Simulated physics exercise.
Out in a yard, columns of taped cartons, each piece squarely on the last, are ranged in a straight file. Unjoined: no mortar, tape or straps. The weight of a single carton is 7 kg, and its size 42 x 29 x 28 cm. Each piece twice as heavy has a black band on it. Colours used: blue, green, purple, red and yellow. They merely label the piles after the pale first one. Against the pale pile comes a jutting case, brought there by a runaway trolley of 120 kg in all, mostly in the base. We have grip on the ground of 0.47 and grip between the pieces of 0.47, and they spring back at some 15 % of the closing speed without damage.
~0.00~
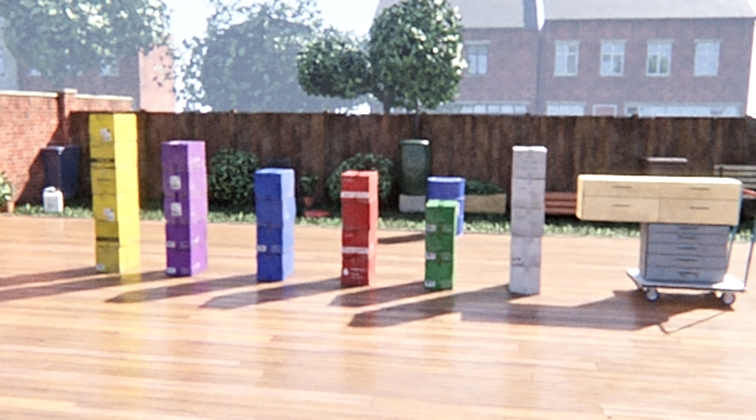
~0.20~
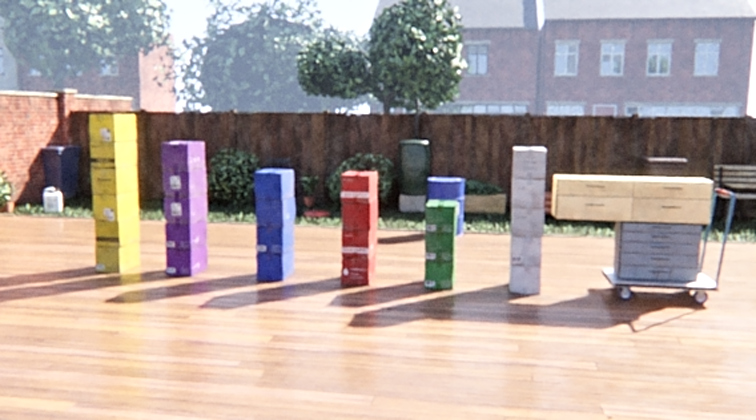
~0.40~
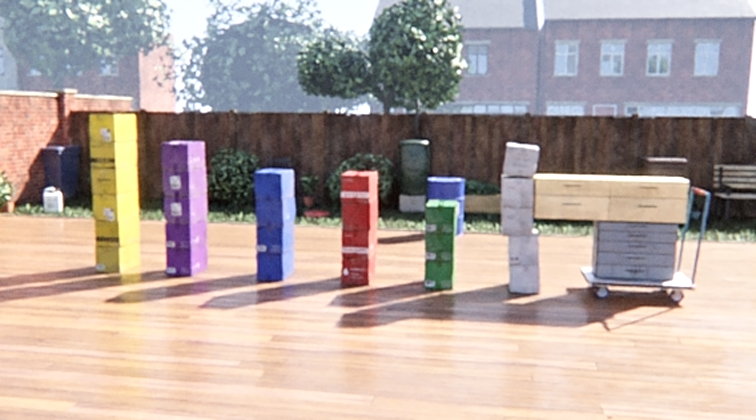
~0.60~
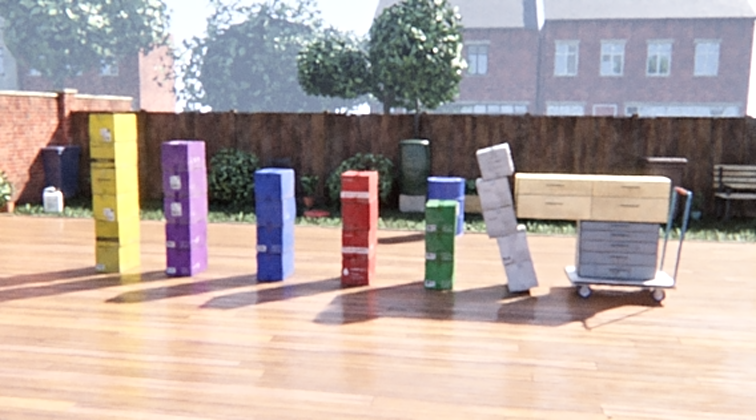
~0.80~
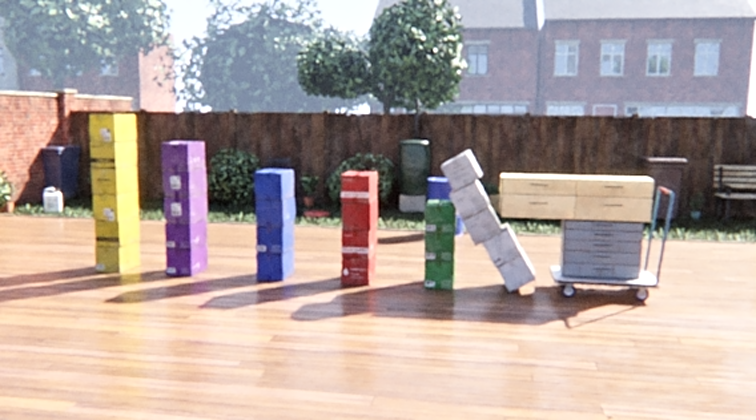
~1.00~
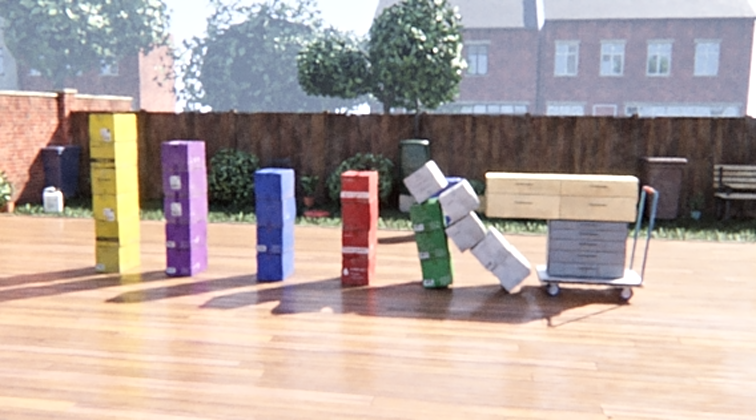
In a sunny yard with a wooden deck, a dark fence and brick houses behind, a still, level view faces a spaced row of carton stacks. From left they are yellow, purple, blue, red, green and pale grey, with a loaded trolley at right. The trolley rolls left, its jutting wooden case pushes the pale stack, which leans and bends leftward onto the green stack, tilting it slightly.
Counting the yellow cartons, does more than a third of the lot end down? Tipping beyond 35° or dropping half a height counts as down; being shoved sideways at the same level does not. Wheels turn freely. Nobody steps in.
Yes.
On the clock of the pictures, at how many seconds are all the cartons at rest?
Near 5.0 s.
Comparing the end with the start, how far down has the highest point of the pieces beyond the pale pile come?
Some 95 cm lower.
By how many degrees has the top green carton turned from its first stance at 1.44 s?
About 25°.
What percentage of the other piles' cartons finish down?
Somewhere near 90 in a hundred.
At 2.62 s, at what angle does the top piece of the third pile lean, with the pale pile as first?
About 0 degrees from upright.
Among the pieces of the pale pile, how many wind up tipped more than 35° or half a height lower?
The count is 5.
By 1.44 s, 5 of the pale pile down; none of the 6 yellow cartons down (2 of 22 in all colours); top yellow carton unmoved; top green carton tilted 25°, 11 cm lower.
By 2.62 s, 5 of the pale pile down; none of the 6 yellow cartons down (9 of 22 in all colours); top yellow carton unmoved; top purple carton tilted 9°.
By 4.12 s, 5 of the pale pile down; 5 of the 6 yellow cartons down (19 of 22 in all colours); top yellow carton tilted 74°, 1.04 m lower; top blue carton on its side.
When it is over (5.1 s), 5 of the pale pile down; 6 of the 6 yellow cartons down (20 of 22 in all colours); top yellow carton on its side; top purple carton on its side. That is 100 per cent. In pixels of the last frame, middles, top purple carton near (36, 227).
